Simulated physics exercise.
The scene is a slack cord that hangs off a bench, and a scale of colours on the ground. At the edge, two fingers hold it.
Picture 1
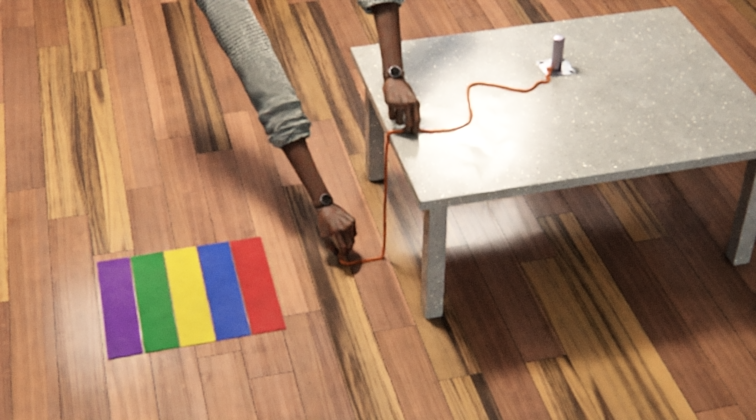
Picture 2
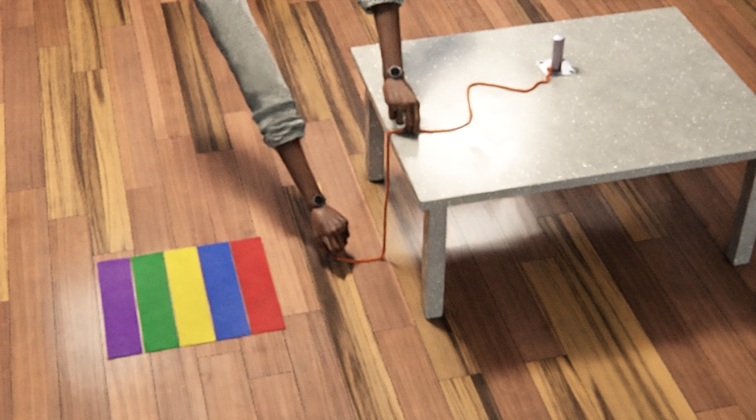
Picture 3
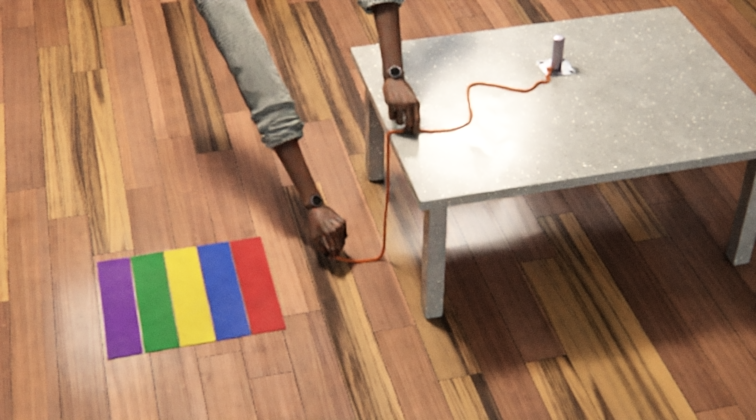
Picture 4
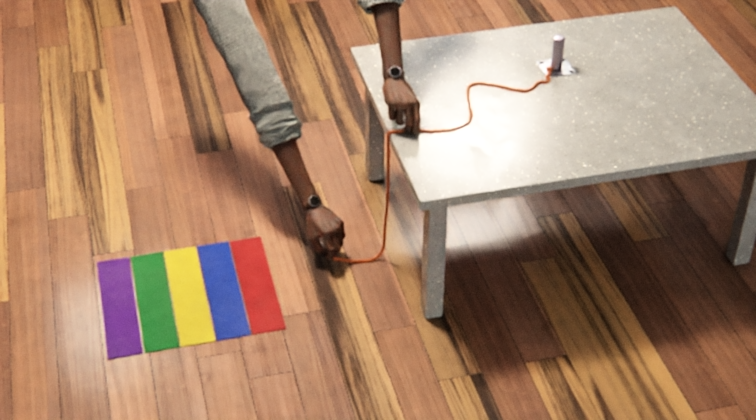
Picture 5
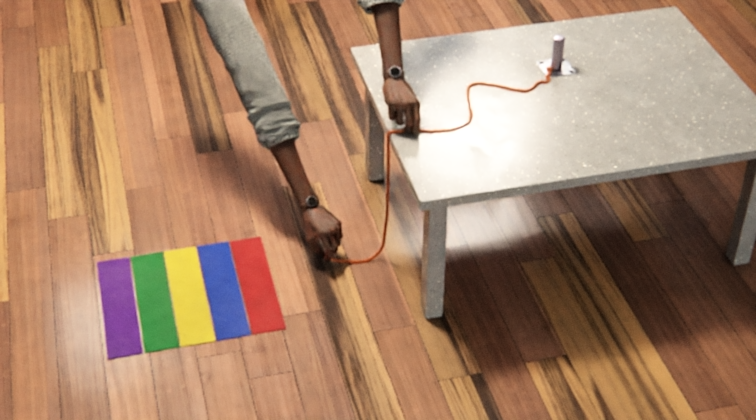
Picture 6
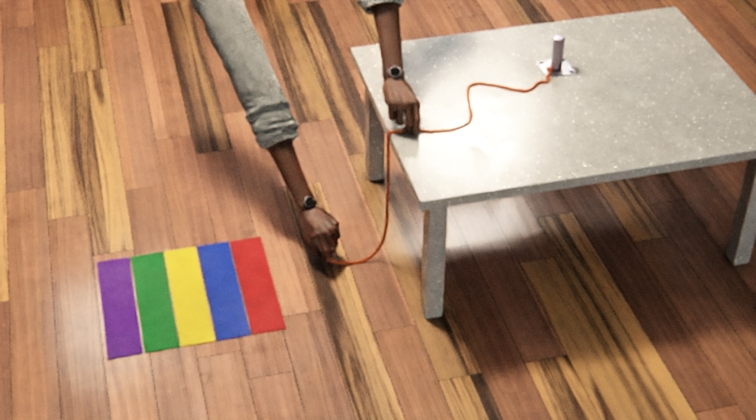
Hands holding an orange cord at a pale table's edge and near the floor, the lower hand shifting slightly left toward coloured stripes.
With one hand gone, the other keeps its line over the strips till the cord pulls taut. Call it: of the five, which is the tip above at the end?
The green strip.
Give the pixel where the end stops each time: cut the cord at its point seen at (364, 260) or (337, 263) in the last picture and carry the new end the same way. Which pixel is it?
First (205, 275), then (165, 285).
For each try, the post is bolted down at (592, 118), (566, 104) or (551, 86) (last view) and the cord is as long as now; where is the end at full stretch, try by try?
Near (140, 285), (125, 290) and (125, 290).
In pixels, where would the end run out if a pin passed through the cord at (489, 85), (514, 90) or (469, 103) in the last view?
Results: (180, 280); (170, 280); (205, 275).
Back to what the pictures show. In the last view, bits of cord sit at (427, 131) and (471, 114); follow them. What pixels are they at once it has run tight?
(352, 144) and (407, 114), approximately.
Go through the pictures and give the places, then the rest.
In the first frame, end (340, 255); red (265, 314); blue (230, 320); yellow (195, 326); green (159, 332); purple (123, 338).
In the second frame, end (332, 256); cord through (541, 82) (477, 84) (470, 121) (400, 131) (388, 189) (384, 245).
In the third frame, end (330, 256).
In the fourth frame, end (328, 257); cord through (541, 82) (477, 84) (470, 121) (400, 131) (388, 189) (384, 246).
In the fifth frame, end (325, 257).
In the sixth frame, end (323, 258); cord through (541, 82) (477, 84) (470, 121) (400, 131) (388, 189) (381, 245).
Soon after, end near (222, 274); over blue.
Then, end near (175, 281); over yellow.
At full stretch, end near (147, 286); over green. The green one.
